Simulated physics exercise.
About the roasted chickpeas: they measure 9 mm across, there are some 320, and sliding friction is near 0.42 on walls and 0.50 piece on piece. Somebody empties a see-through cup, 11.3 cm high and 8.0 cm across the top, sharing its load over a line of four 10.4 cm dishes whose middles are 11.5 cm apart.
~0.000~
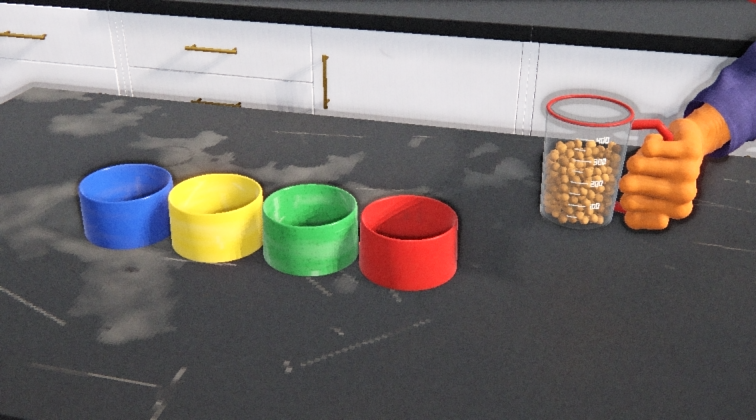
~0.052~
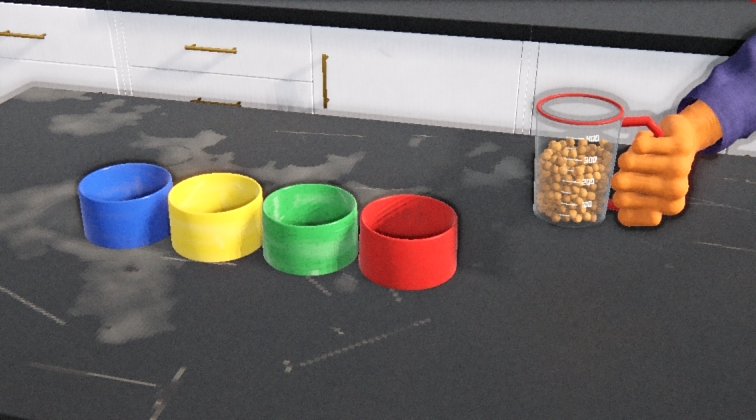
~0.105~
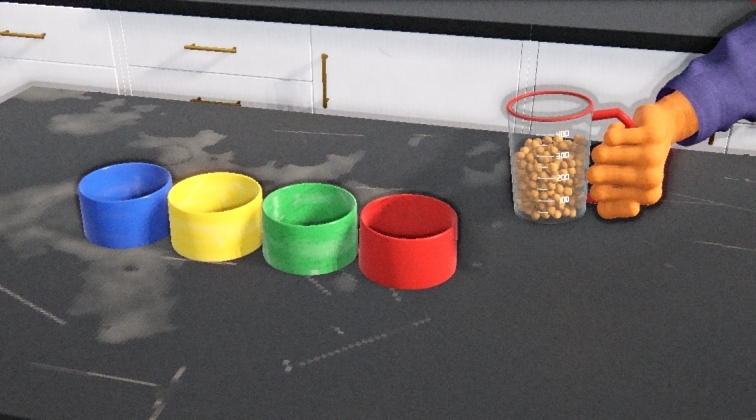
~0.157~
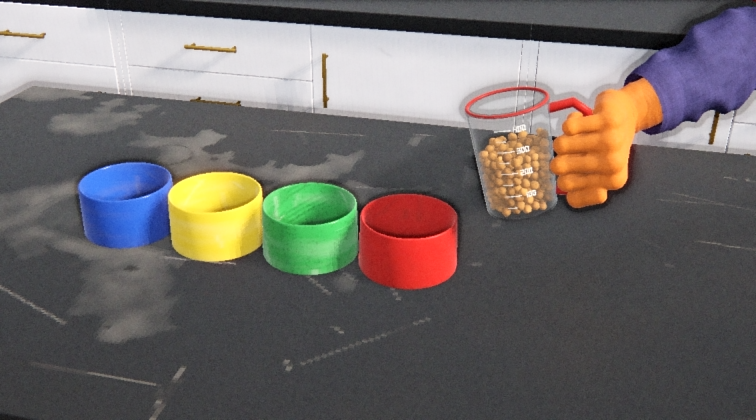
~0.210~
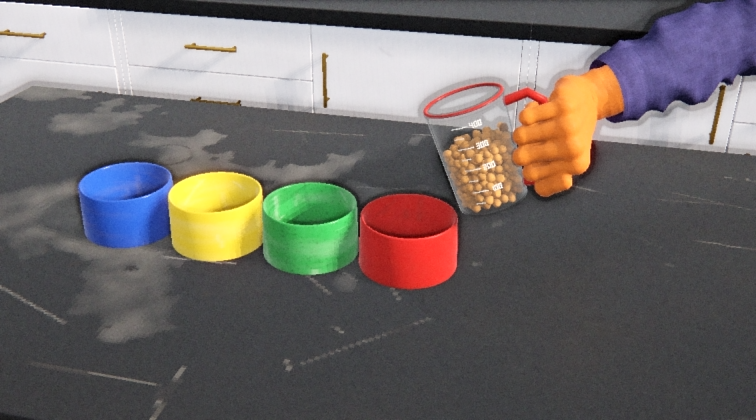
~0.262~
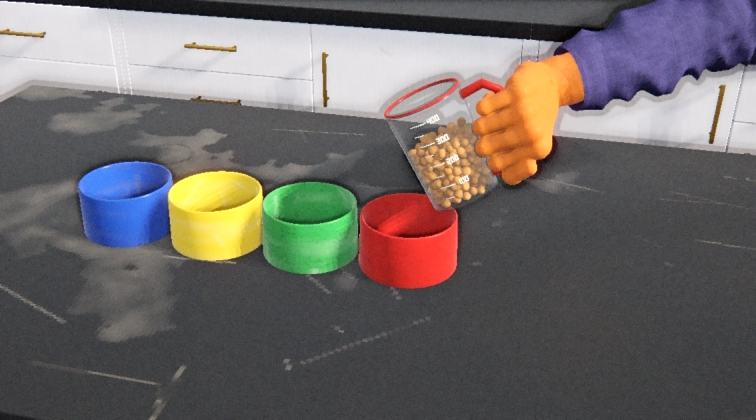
On a dark kitchen counter, an orange-gloved hand moved a clear cup of roasted chickpeas leftward, tilting it gradually toward the red dish at the right end of a row with green, yellow and blue ones.
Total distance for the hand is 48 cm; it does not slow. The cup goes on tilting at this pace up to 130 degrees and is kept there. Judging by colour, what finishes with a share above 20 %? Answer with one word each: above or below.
Red below, blue above, green below, yellow below, counter above.
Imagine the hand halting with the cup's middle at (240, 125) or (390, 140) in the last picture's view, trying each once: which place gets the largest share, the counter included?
Try 1 - yellow; try 2 - green.
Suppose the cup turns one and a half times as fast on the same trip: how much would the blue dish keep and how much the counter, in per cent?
In that case the blue dish gets 90 while the counter gets 10.
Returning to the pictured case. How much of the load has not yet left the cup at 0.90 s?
Roughly 60 per cent, give or take.
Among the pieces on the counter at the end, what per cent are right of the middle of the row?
Roughly 0 per cent of them.
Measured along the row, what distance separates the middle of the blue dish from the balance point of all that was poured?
It ends up close to 6 cm toward the picture's left edge.
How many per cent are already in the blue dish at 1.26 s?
It works out to some 70 per cent.
Then, at 0.64 s, tilt 76 degrees; cup holds 100 %.
Then, at 0.90 s, tilt 111 degrees; cup holds 60 %, blue 15 %.
After 1.26 s, tilt 130 degrees; cup holds 0 %, blue 70 %.
By 1.7 s all is still; red 0 %, blue 70 %, green 0 %, yellow 0 %, counter 30 %.
